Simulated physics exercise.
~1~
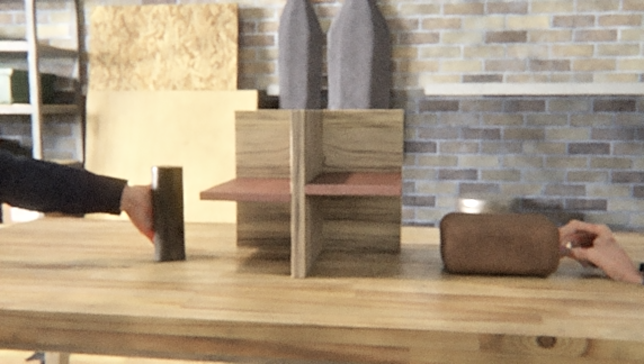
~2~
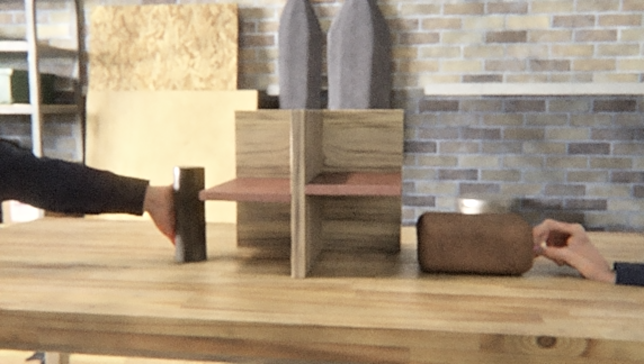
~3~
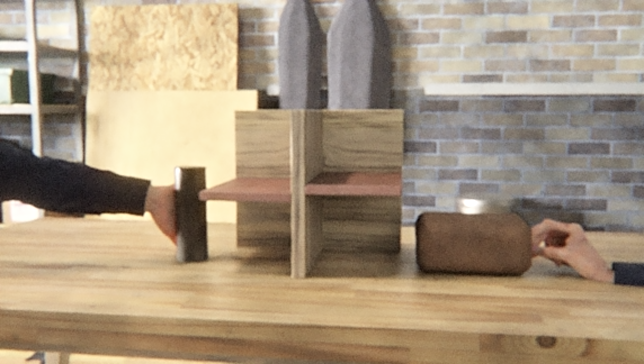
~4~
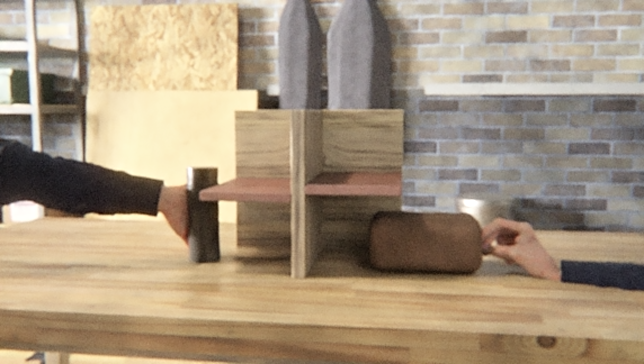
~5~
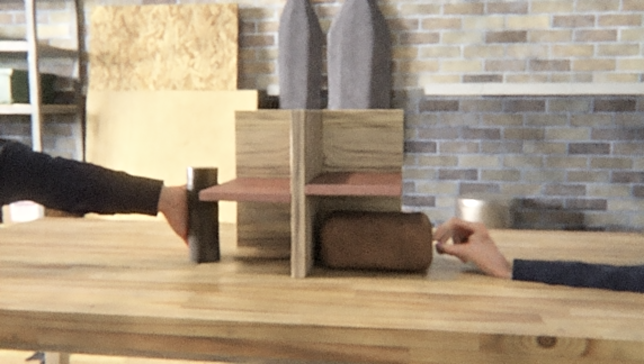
Black candle and brown loaf being pushed toward a shelved wooden stand, the candle stopping at the edge, the loaf sliding underneath.
